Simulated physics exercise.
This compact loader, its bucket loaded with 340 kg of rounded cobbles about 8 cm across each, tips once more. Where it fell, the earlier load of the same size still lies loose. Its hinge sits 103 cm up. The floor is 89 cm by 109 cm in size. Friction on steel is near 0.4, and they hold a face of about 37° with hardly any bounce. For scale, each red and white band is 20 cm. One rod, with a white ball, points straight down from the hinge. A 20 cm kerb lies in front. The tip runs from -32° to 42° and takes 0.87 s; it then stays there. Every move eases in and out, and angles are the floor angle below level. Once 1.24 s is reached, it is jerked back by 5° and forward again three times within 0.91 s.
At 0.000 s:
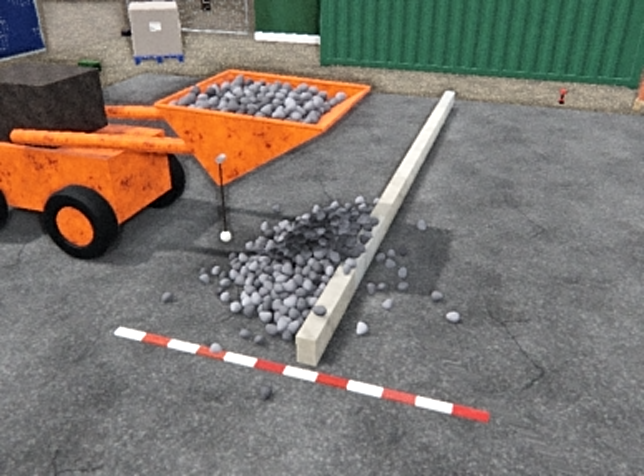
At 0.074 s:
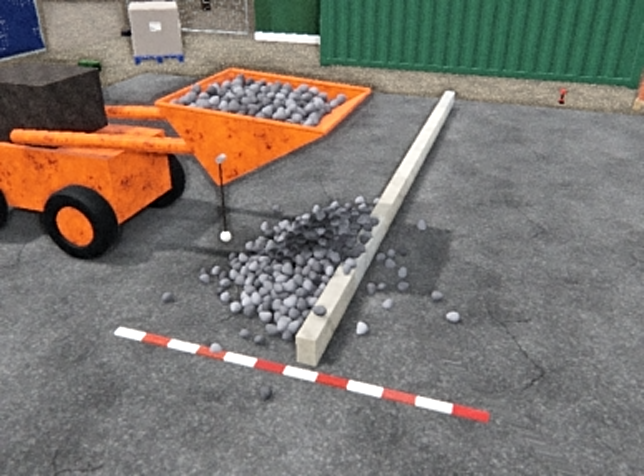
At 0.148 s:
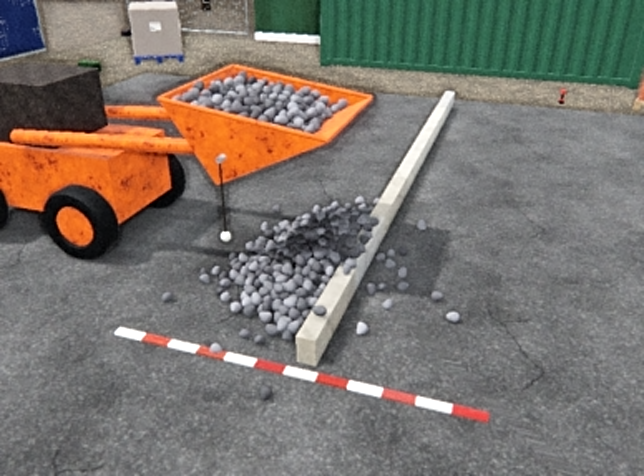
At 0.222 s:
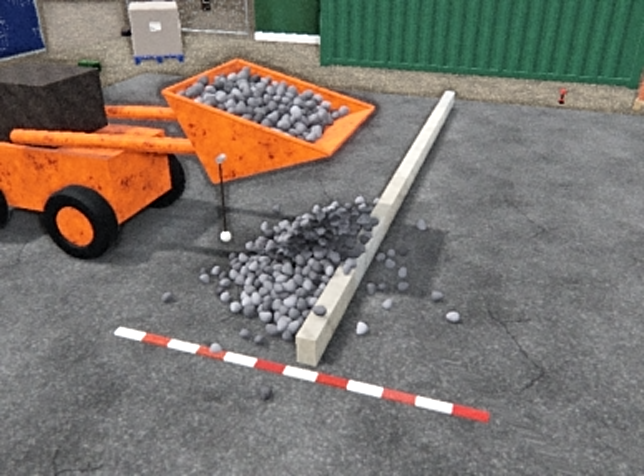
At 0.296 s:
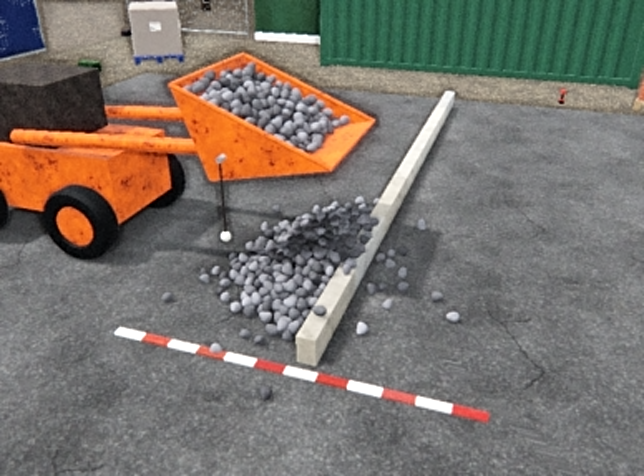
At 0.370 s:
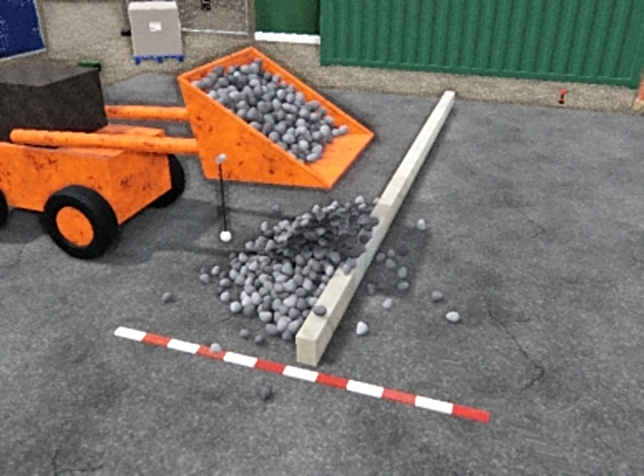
The orange loader's bucket of grey stones tilts steadily forward above the loose stone pile.
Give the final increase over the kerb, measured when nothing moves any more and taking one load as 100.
Close to 57 parts in a hundred.
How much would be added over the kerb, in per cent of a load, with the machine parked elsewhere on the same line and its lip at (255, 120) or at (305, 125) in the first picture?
The first position would add some 0 per cent, the second some 30.
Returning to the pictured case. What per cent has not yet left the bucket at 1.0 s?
I'd say about 70 per cent.
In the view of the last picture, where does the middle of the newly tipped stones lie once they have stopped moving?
Near (375, 263).
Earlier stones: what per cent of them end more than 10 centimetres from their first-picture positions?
Roughly 5 per cent of them.
After 0.6 s the floor is at 30°; in per cent of one load, 100 in the bucket, 97 on this side of the kerb, 3 over the kerb; the foremost stones are at (411, 278).
After 1.0 s the floor is at 42°; in per cent of one load, 70 in the bucket, 127 on this side of the kerb, 3 over the kerb; the foremost stones are at (411, 278).
After 2.6 s the floor is at 42°; in per cent of one load, 0 in the bucket, 141 on this side of the kerb, 59 over the kerb; the foremost stones are at (567, 314).
After 5.1 s the floor is at 42°; in per cent of one load, 0 in the bucket, 140 on this side of the kerb, 60 over the kerb; the foremost stones are at (568, 314). Net gain over the kerb, 57.
